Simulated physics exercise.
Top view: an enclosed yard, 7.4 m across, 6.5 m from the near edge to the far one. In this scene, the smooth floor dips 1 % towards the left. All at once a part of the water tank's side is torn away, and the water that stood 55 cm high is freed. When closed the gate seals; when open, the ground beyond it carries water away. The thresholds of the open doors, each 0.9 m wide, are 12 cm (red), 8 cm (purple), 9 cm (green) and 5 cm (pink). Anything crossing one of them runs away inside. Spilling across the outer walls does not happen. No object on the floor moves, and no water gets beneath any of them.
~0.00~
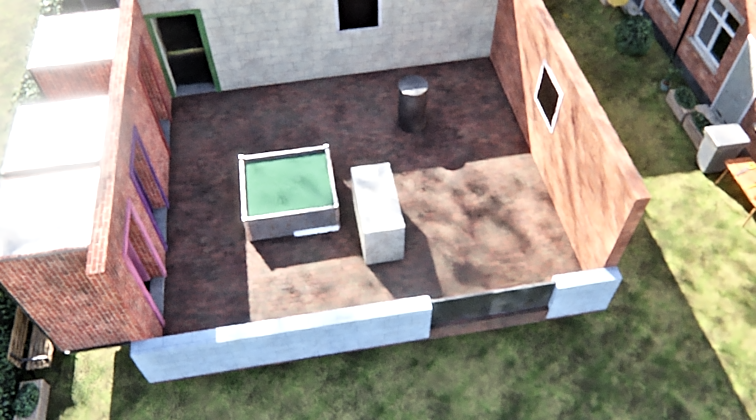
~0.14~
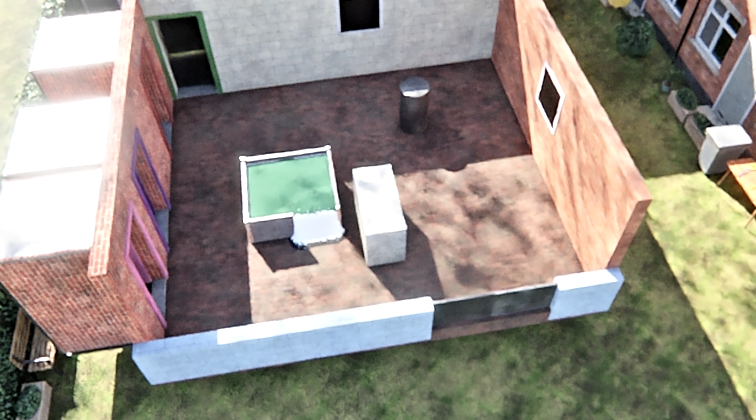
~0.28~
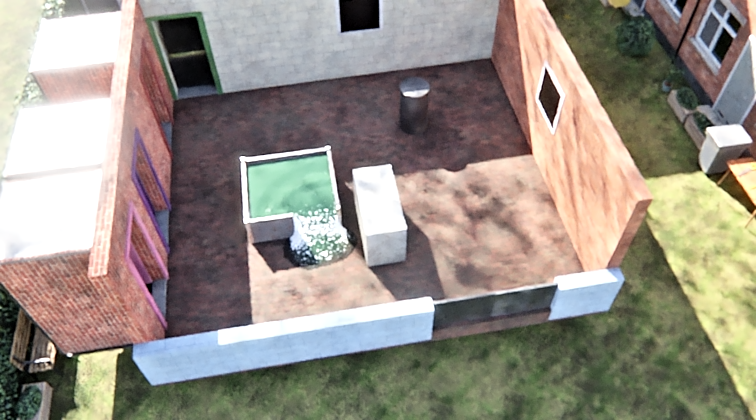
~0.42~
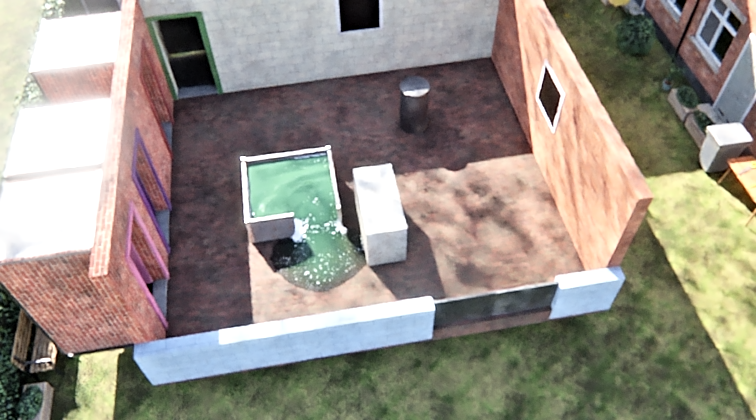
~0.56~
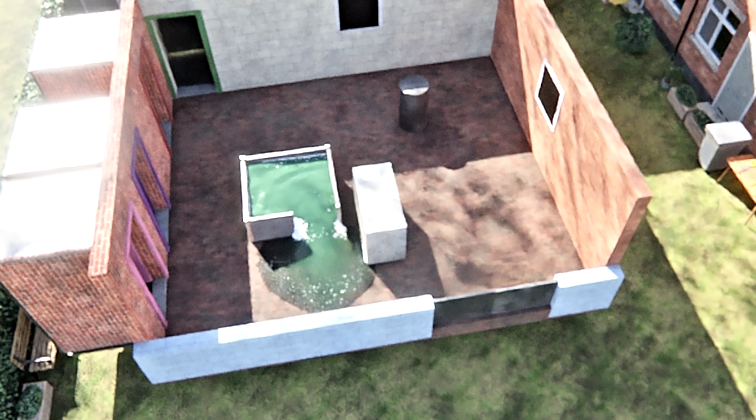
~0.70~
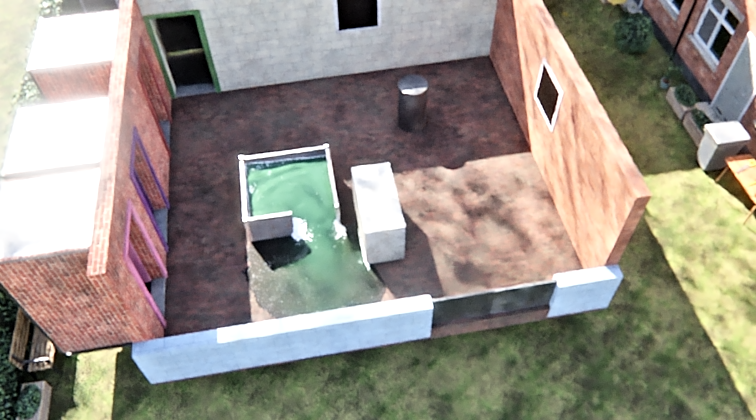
Green water pouring from a broken corner of a square tank, foaming and spreading across the brown floor of a walled yard.
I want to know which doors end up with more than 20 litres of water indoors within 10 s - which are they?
The red door undershoots the limit, the purple door undershoots the limit, the green door undershoots the limit, the pink door overshoots the limit.
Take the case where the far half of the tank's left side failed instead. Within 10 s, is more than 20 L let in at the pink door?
Then pink does not exceed it.
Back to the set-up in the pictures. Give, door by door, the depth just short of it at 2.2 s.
Measured in centimetres, the red door gives 0, the purple door 0, the green door 0 and the pink door 0.
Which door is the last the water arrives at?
Green.
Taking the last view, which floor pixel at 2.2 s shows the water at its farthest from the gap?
Somewhere around (543, 297).
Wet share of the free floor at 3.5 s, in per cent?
Close to 30 in a hundred parts are wet.
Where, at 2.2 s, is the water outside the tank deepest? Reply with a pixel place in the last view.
Roughly at pixel (348, 330).
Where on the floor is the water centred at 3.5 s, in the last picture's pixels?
The water's centre is around (316, 260).
After 1.4 s water covers 10 % of the floor and is deepest (30 cm) near (369, 326); red door not reached, purple door not reached, green door not reached, pink door not reached.
After 2.2 s water covers 15 % of the floor and is deepest (26 cm) near (348, 330); red door not reached, purple door not reached, green door not reached, pink door not reached.
After 3.5 s water covers 30 % of the floor and is deepest (20 cm) near (175, 359); red door not reached, purple door 2 cm at the sill, 0 L in, green door not reached, pink door 12 cm at the sill, 9 L in.
After 6.0 s water covers 50 % of the floor and is deepest (13 cm) near (164, 361); red door 3 cm at the sill, 0 L in, purple door 5 cm at the sill, 0 L in, green door not reached, pink door 9 cm at the sill, 54 L in.
After 10.0 s water covers 80 % of the floor and is deepest (8 cm) near (172, 114); red door 5 cm at the sill, 0 L in, purple door 4 cm at the sill, 0 L in, green door 7 cm at the sill, 0 L in, pink door 7 cm at the sill, 76 L in.
